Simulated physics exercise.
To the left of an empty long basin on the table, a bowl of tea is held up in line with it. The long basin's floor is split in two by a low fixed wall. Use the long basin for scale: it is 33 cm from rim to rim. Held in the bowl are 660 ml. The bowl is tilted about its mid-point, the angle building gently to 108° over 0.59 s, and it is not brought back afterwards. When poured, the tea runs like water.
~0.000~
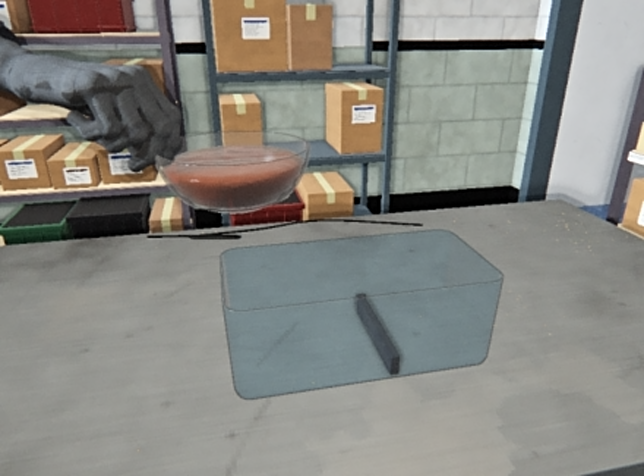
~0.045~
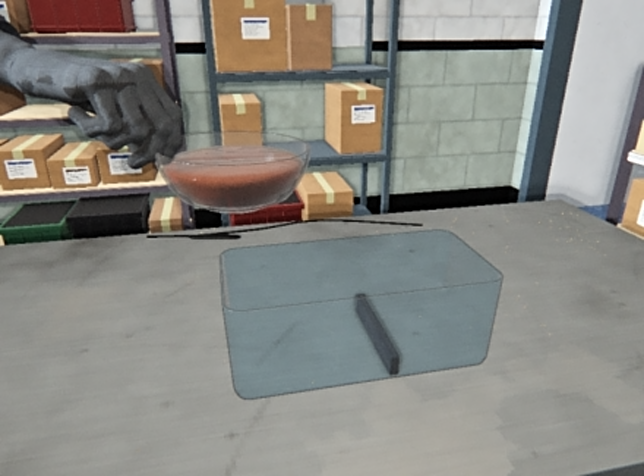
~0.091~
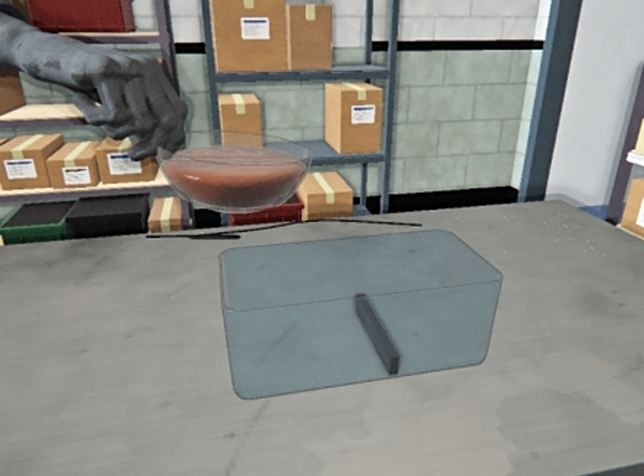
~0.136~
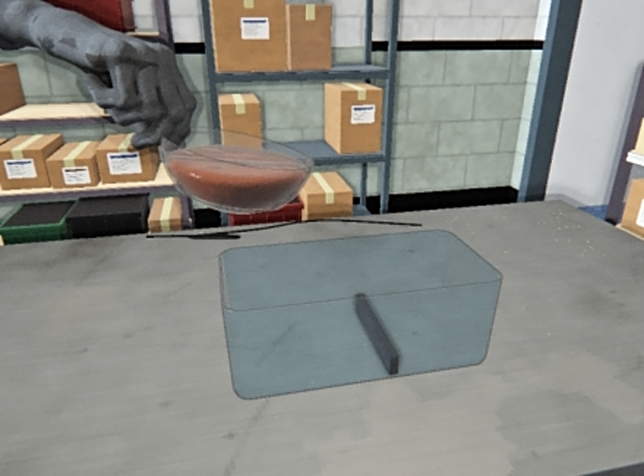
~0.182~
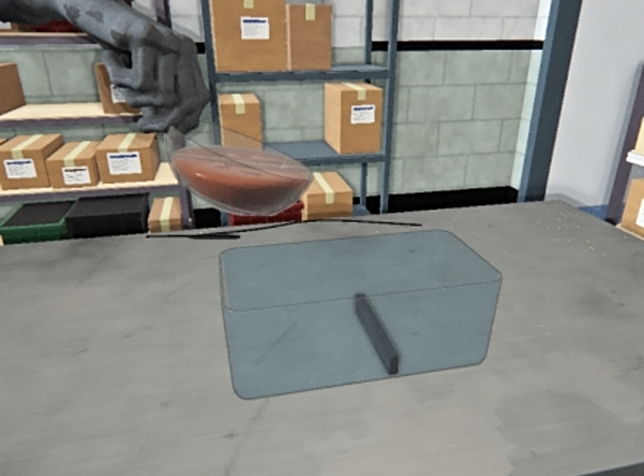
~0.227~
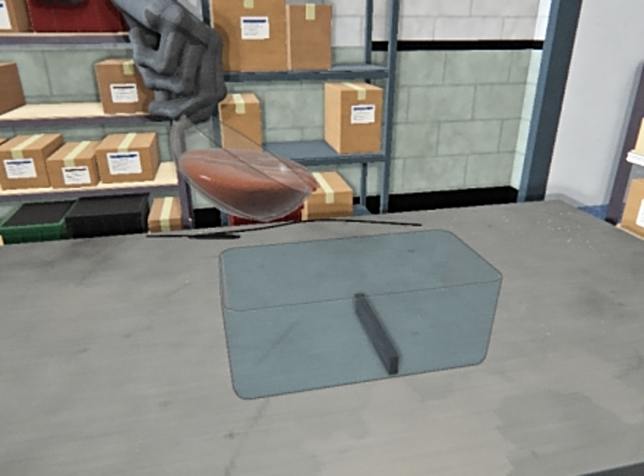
We see a grey hand beside a clear bowl of reddish-brown tea, above and left of an empty long basin on a table; the hand shifts right as the bowl gradually tilts rightward, bringing tea to its lowered rim.
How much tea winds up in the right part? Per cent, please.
About 25 per cent.
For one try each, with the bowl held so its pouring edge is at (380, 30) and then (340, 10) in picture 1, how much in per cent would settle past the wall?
Respectively about 55 and 50 percent.
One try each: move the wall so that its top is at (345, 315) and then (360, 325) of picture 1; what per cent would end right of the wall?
One try each: Around 45 percent and then around 30 percent.
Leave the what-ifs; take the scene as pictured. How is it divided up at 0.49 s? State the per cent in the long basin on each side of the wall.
Around 72 percent on the left and 1 on the right.
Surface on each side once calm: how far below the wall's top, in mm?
Left side: Around 14 mm. Right side: Around 20 mm.
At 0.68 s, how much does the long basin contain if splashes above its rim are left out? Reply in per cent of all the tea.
I'd put it at roughly 90 per cent.
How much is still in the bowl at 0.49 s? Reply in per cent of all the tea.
4 %.
After 0.49 s the tilt is 100° and 4 per cent is still to pour, 72 is left of the wall and 1 right of it.
After 0.68 s the tilt is 108° and 0 per cent is still to pour, 73 is left of the wall and 17 right of it.
After 0.87 s the tilt is 108° and 0 per cent is still to pour, 70 is left of the wall and 24 right of it.
After 1.09 s the tilt is 108° and 0 per cent is still to pour, 70 is left of the wall and 25 right of it.
In the end 70 per cent lies left of the wall, 25 right of it and 5 outside.
